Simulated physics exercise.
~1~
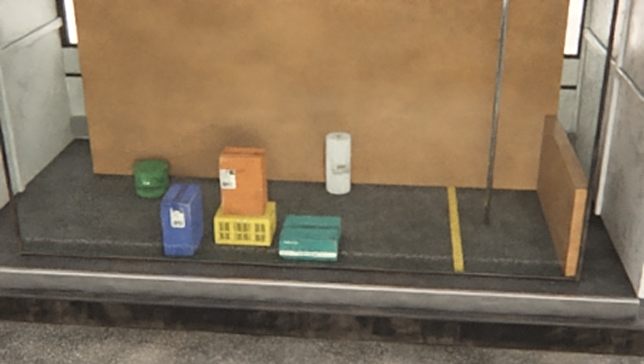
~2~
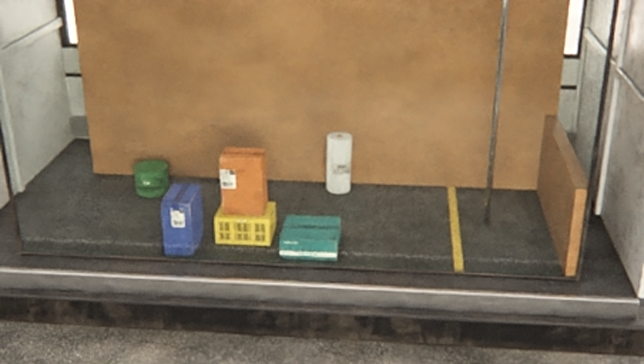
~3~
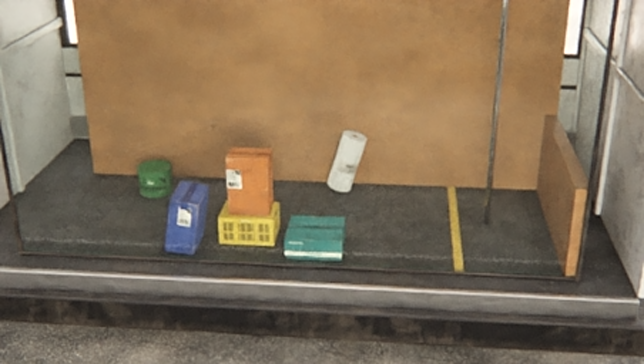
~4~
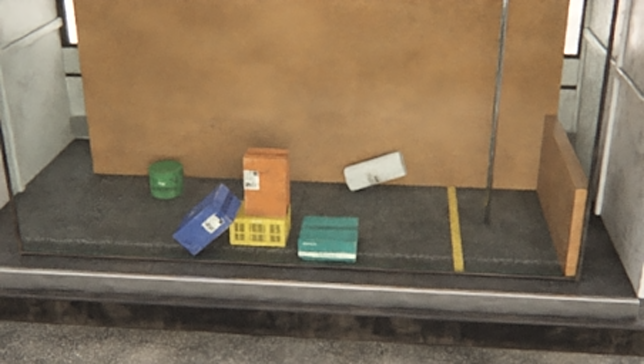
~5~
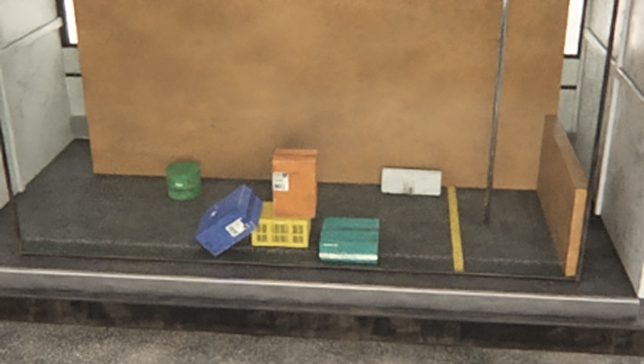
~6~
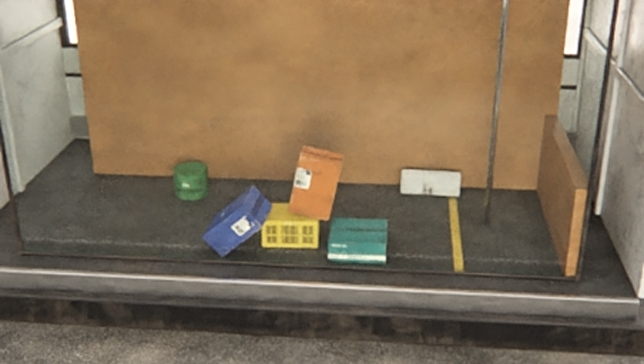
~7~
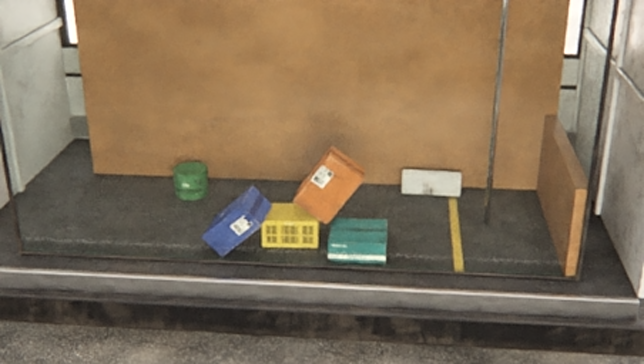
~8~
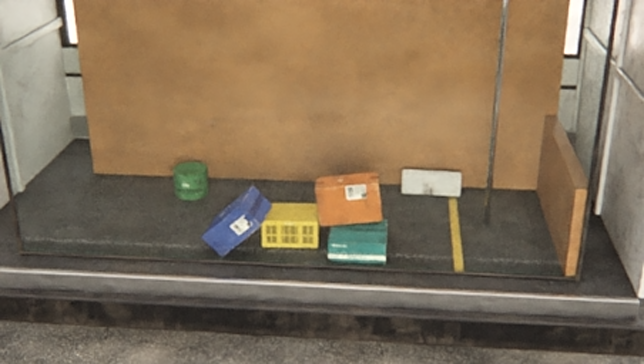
In a bus bay, several loose goods slid right as a white roll toppled onto its side and a blue pack tipped against a yellow crate; then an orange pack fell off the crate onto a teal carton, everything resting short of the yellow line.
